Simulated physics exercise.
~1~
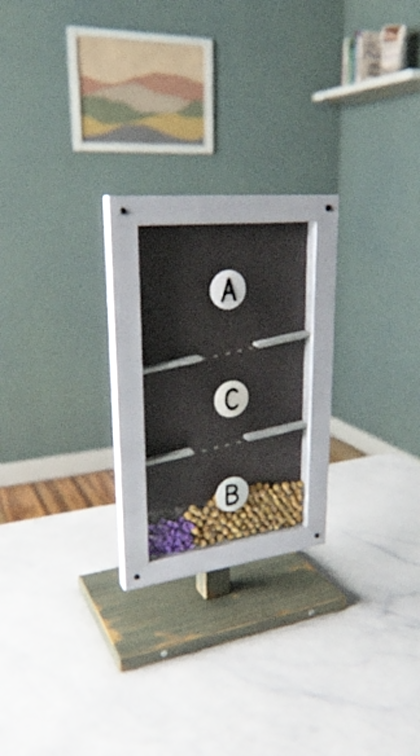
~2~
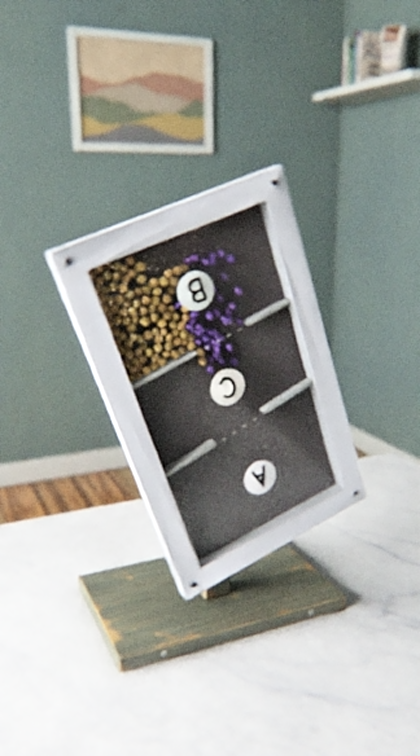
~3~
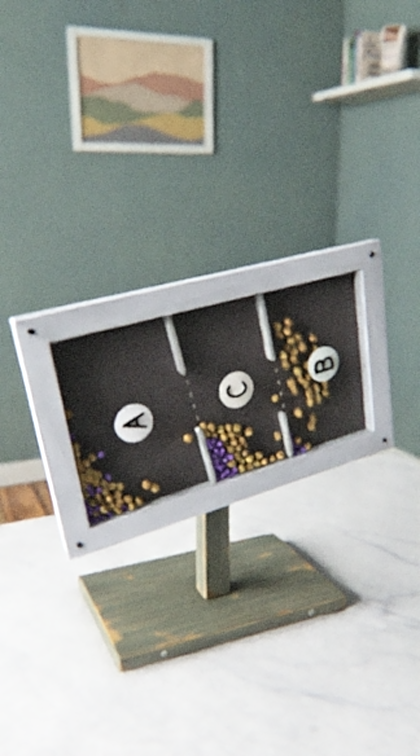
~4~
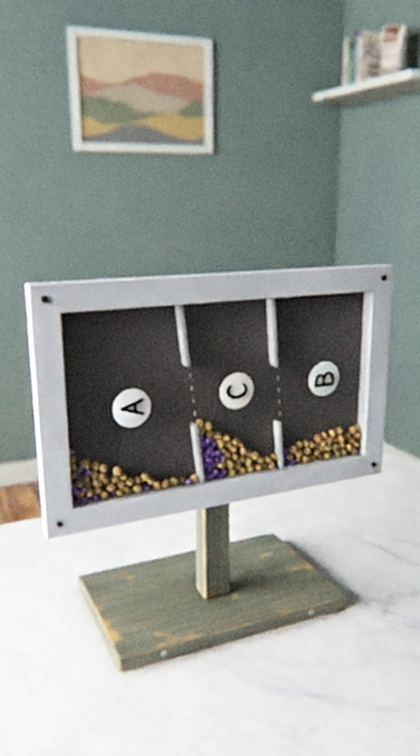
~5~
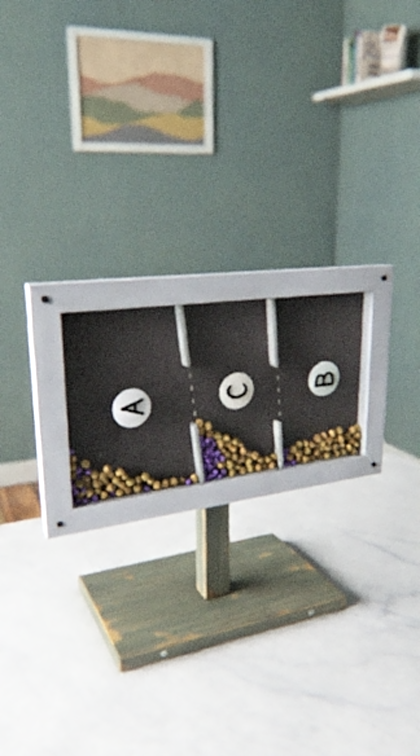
The framed case turns upside down, then sideways, and its tan and purple beads settle across three chambers.
